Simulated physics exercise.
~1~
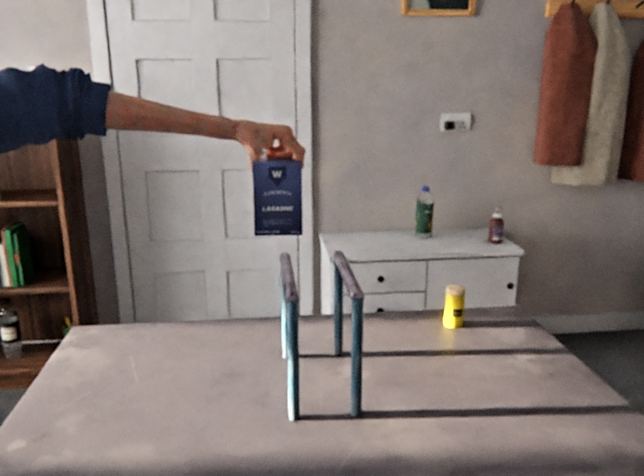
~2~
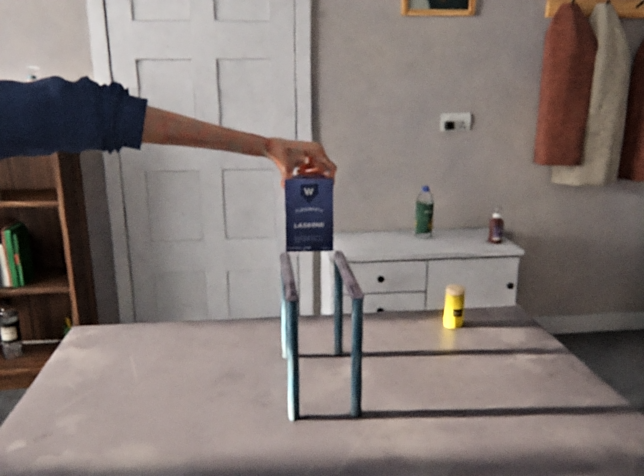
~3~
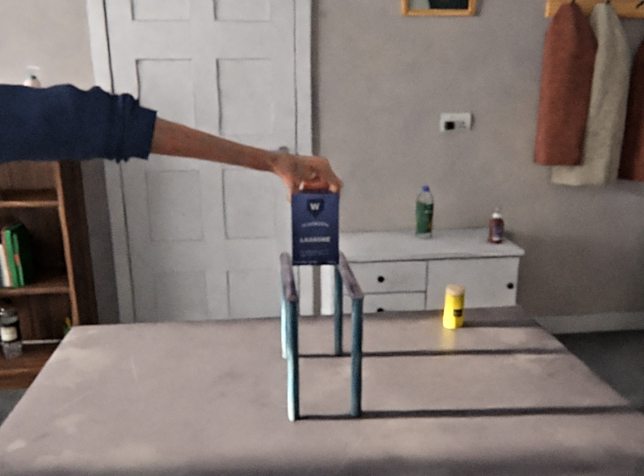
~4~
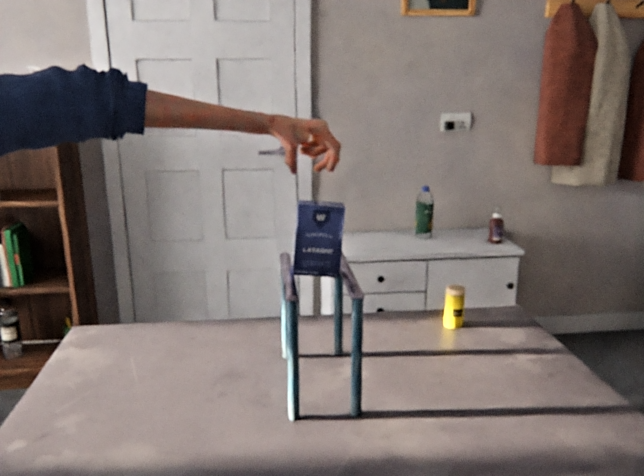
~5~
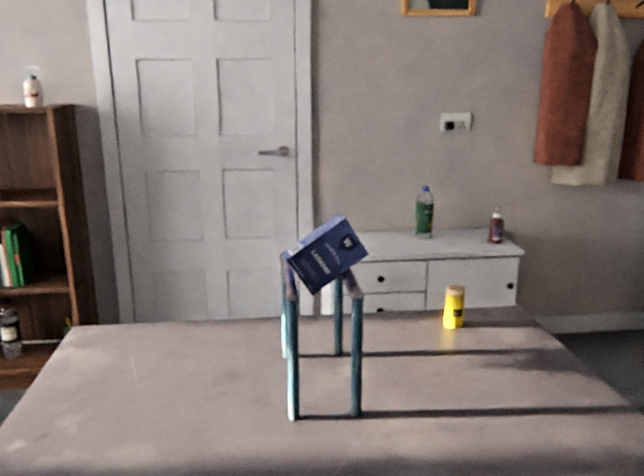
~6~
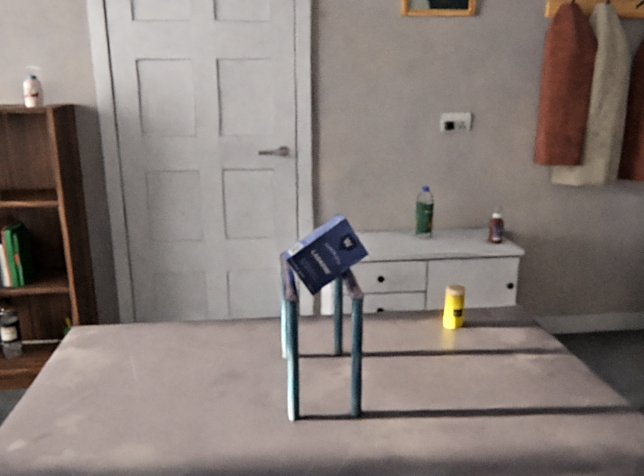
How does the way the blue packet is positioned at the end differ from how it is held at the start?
At the start the blue packet is held upright by the hand, but at the end it is leaning at a slant on top of the two supports.
